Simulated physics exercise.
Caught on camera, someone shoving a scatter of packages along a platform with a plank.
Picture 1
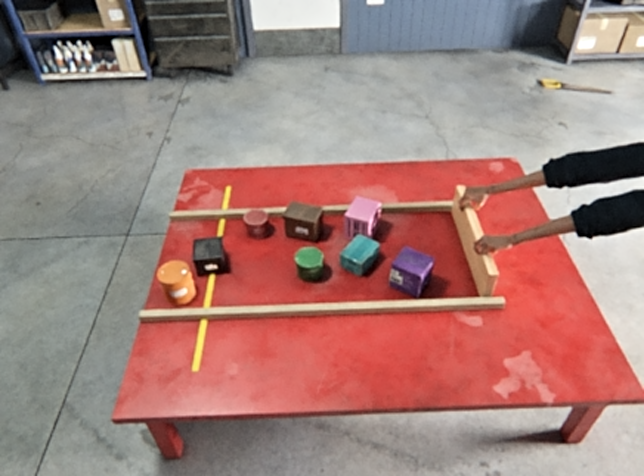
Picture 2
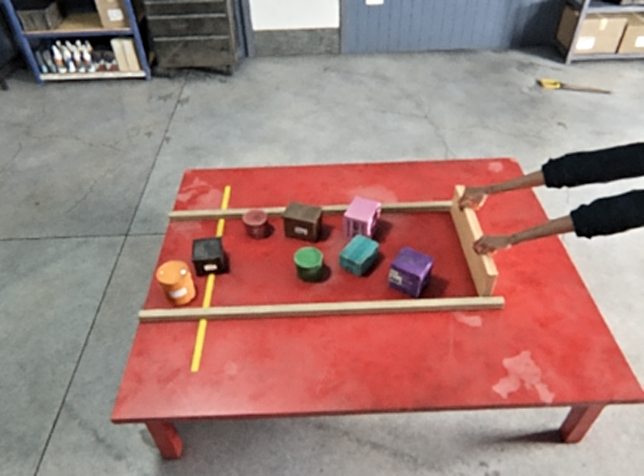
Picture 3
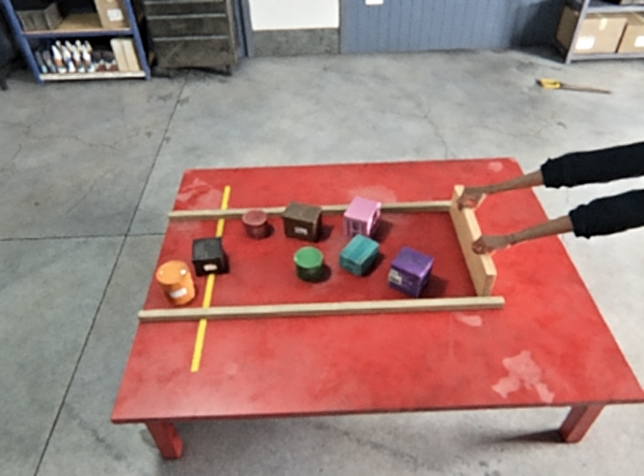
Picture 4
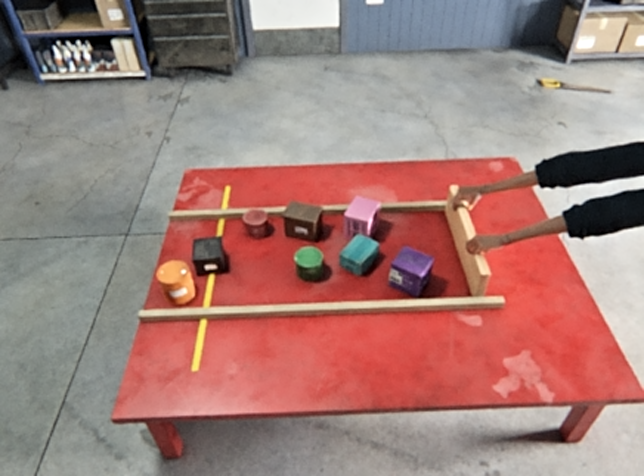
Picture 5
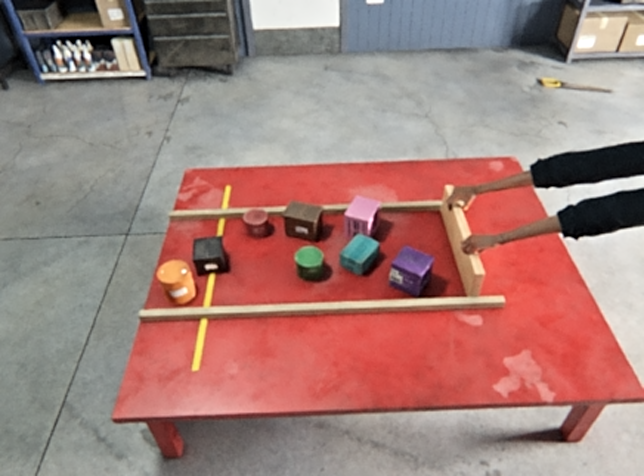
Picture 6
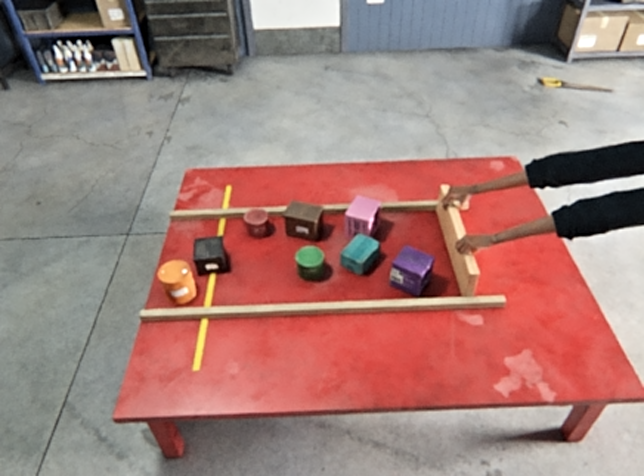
The clip opens on a red table where boxes and round containers sit between two wooden rails, with a yellow strip near the left end. From the right, two hands hold a plank upright across the rails, then slide it slightly left, while the scattered items show no clear movement.
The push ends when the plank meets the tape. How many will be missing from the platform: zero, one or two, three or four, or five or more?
In the end the number that fall off is one or two.
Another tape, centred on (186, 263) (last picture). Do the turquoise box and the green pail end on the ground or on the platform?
The turquoise box holds on; the green pail survives.
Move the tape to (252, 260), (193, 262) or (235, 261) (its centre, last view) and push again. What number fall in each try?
Try by try, 0, 4 and 0.
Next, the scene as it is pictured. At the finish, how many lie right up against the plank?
3 of them.
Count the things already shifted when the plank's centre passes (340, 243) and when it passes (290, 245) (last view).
5 and 6.
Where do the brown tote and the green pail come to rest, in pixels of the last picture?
The brown tote stops around (176, 225); the green pail around (179, 273).
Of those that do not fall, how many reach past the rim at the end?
That would be 3.
Early on, none off yet; orange canister at rest near (178, 282); black tote at rest near (210, 256); red pail at rest near (258, 224).
A while later, none off yet; orange canister at rest near (178, 282); black tote at rest near (210, 256); red pail travelled about its own width near (222, 226).
Finally, the number that fall off is one or two; lost, red pail.
